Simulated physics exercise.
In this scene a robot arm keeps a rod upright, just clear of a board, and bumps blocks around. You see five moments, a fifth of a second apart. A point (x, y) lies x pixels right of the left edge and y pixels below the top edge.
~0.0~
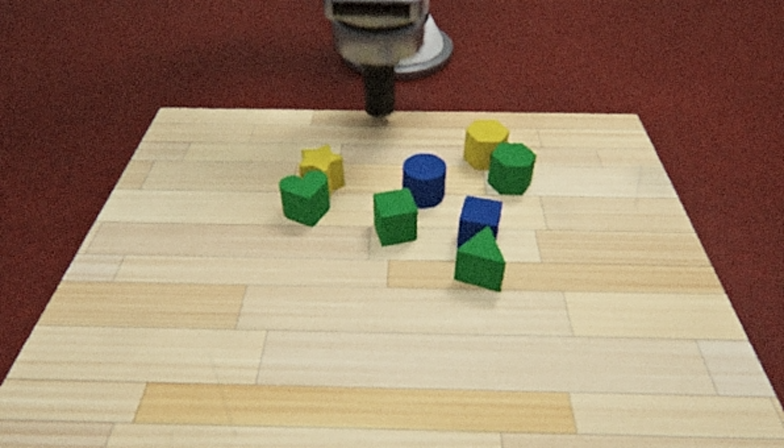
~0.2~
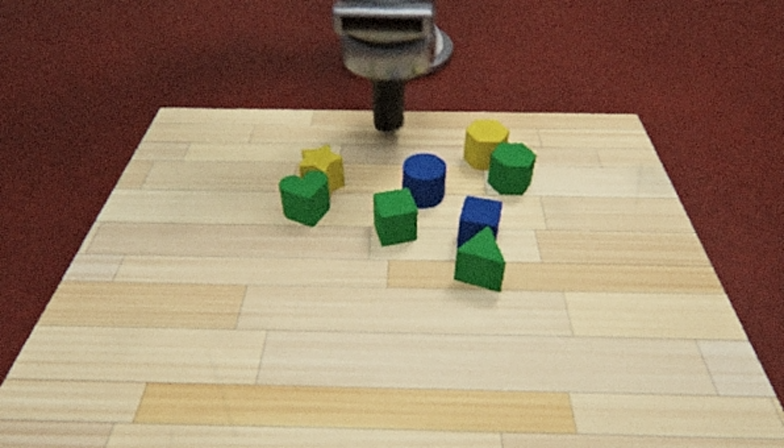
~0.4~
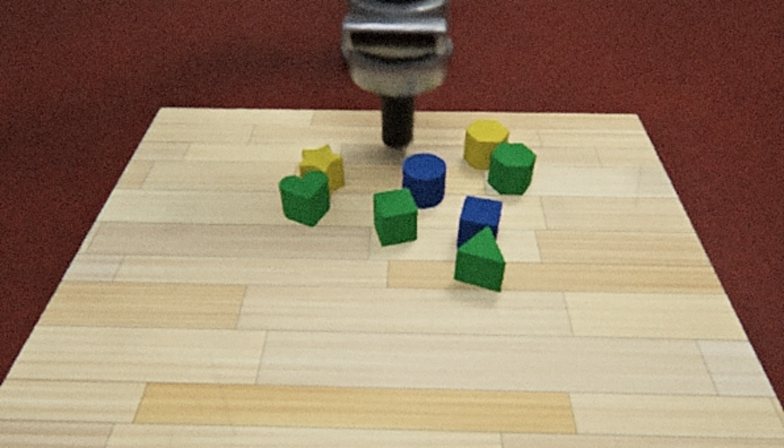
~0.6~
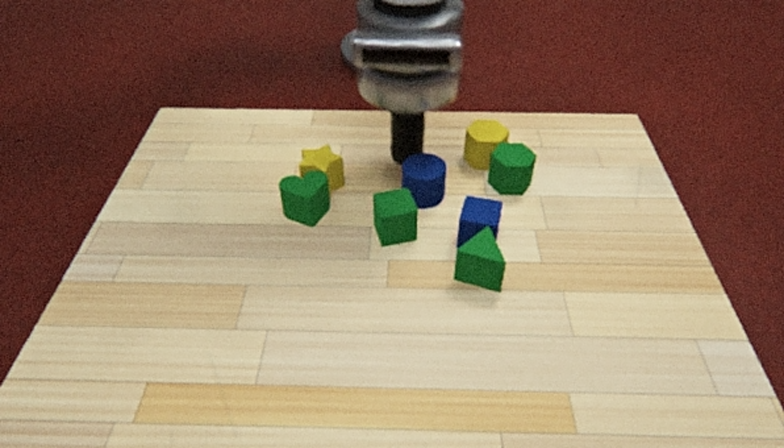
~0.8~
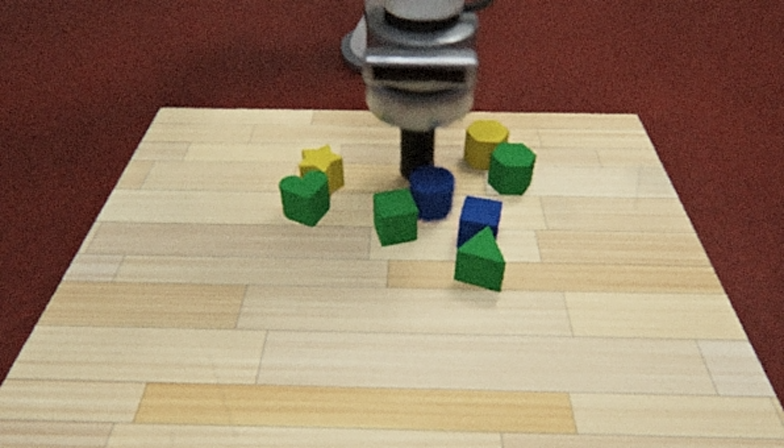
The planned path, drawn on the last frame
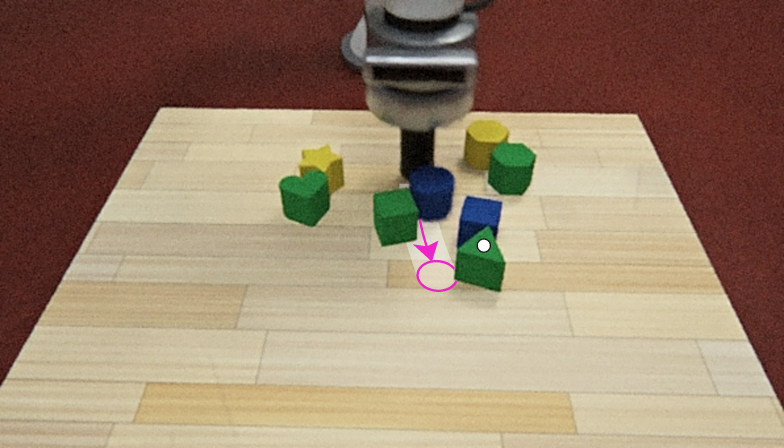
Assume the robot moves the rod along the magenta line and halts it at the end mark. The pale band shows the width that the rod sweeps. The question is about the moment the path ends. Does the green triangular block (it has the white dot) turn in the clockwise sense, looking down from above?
The answer is yes.
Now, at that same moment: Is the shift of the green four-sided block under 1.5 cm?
No, that is not how it ends up.
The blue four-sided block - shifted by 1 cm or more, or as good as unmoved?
The blue four-sided block will be pushed away from where it stands.
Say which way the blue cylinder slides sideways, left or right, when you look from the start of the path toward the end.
Its sideways move is to the left.
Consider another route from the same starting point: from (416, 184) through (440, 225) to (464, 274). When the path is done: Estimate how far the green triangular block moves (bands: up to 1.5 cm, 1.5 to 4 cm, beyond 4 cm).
Net shift: Above 4 cm.
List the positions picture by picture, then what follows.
Tip of the rod at (380, 110), middles of tops, green four-sided block at (395, 202), blue cylinder at (424, 166), blue four-sided block at (482, 210), green triangular block at (484, 246), in the first picture.
Rod at (389, 124), nothing pushed, in the second picture.
Rod at (398, 140), nothing pushed, in the third picture.
Rod at (407, 155), nothing pushed, in the fourth picture.
Rod at (417, 172), green four-sided block at (395, 202), blue cylinder at (432, 178), blue four-sided block at (482, 210), green triangular block at (484, 246), in the fifth picture.
The line goes from (416, 184) via (419, 211) and (425, 242), ending at (437, 276); the dot is on the green triangular block.
What follows on the original path. One third of the way, rod at (419, 200); green four-sided block at (393, 205); blue cylinder at (448, 204); blue four-sided block at (491, 213).
Two thirds of the way, rod at (426, 231); green four-sided block at (386, 222), turned 65° clockwise; blue cylinder at (469, 226); blue four-sided block at (512, 217), turned 20° anticlockwise; green triangular block at (491, 252), turned 25° clockwise.
At the end, rod at (438, 263); green four-sided block at (387, 224), turned 80° clockwise; blue cylinder at (486, 244); blue four-sided block at (516, 218), turned 30° anticlockwise; green triangular block at (518, 269), turned 20° clockwise.
